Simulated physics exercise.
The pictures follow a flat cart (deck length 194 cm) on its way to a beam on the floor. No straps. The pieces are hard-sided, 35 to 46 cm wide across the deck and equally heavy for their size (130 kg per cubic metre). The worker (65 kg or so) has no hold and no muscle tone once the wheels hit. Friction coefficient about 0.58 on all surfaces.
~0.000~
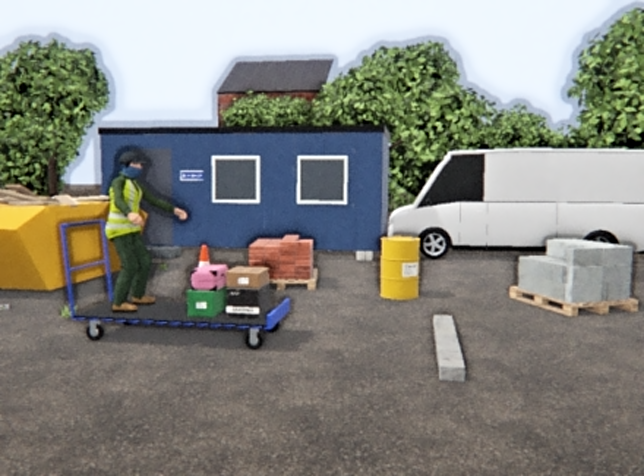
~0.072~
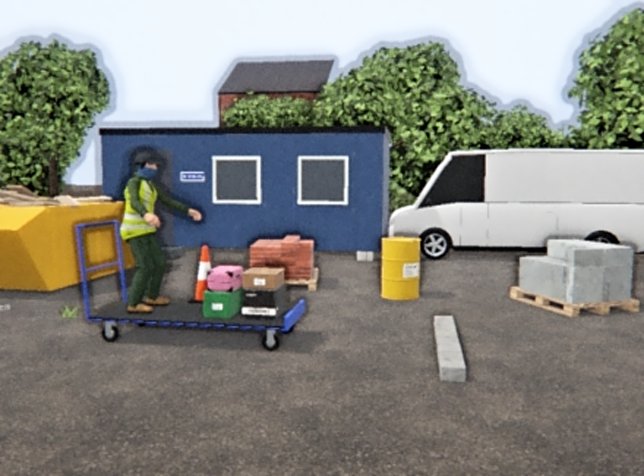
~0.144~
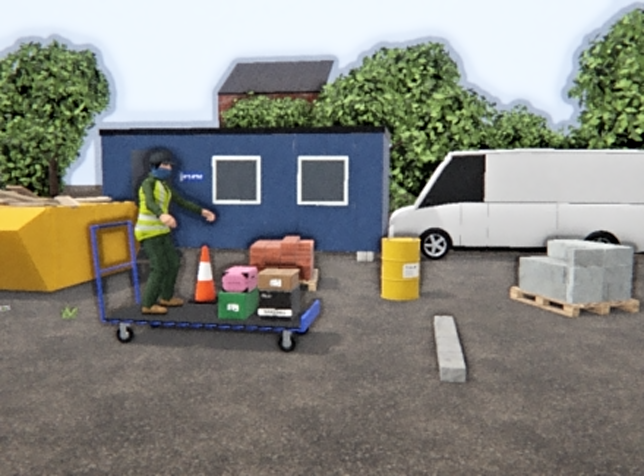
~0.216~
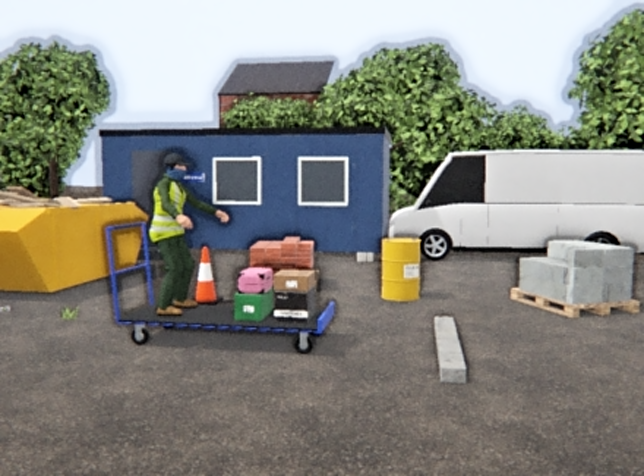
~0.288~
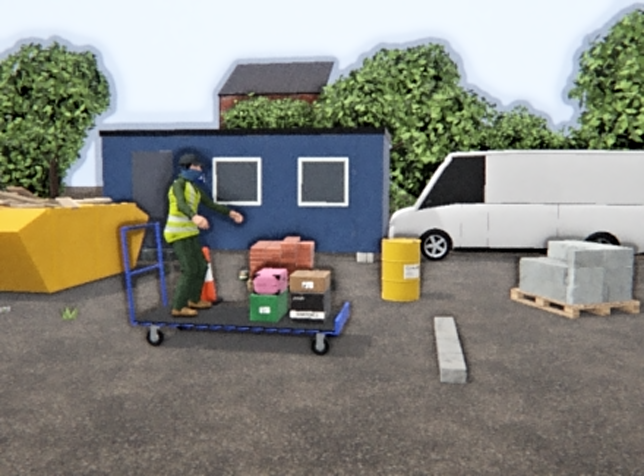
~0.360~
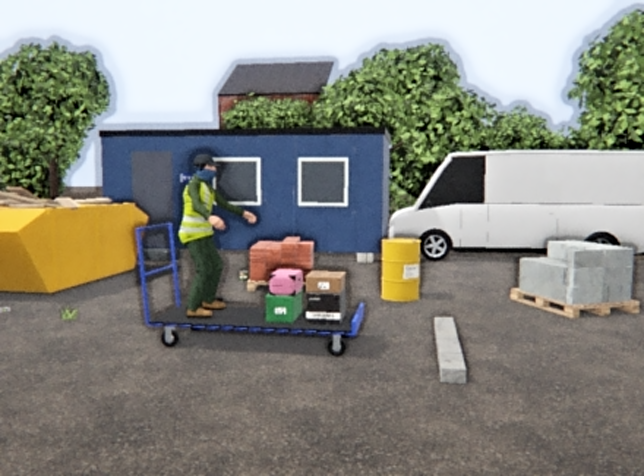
A flat blue cart carrying a standing worker in a yellow vest and several boxes rolls steadily to the right across a yard, passing an orange-and-white cone and stacked bricks, while the worker holds both arms out in front.
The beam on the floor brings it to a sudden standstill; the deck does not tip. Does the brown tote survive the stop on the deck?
In the end the brown tote flies off.
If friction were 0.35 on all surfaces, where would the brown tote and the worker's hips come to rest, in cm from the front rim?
In that case brown 90 past, hips 80 behind.
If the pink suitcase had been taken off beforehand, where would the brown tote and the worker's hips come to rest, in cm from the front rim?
Then brown 70 past, hips 60 behind.
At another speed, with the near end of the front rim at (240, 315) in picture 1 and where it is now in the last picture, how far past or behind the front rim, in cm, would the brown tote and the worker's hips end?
Then brown 150 past, hips 50 behind.
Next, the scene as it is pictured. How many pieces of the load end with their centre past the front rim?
1 in all.
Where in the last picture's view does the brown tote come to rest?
Around (523, 348).
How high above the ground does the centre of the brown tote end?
Some 5 cm up.
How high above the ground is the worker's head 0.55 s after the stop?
Some 80 cm up.
The wheels strike at 0.74 s.
After 1.29 s the brown tote is 38 cm past the rim, tilted 70°, near (489, 334) in the last picture's view.
After 1.74 s the brown tote is 65 cm past the rim, tilted 160°, near (519, 342) in the last picture's view.
Final state at 2.9 s, past the rim, brown tote; behind it, black carton, green tote, pink suitcase and the worker's hips.
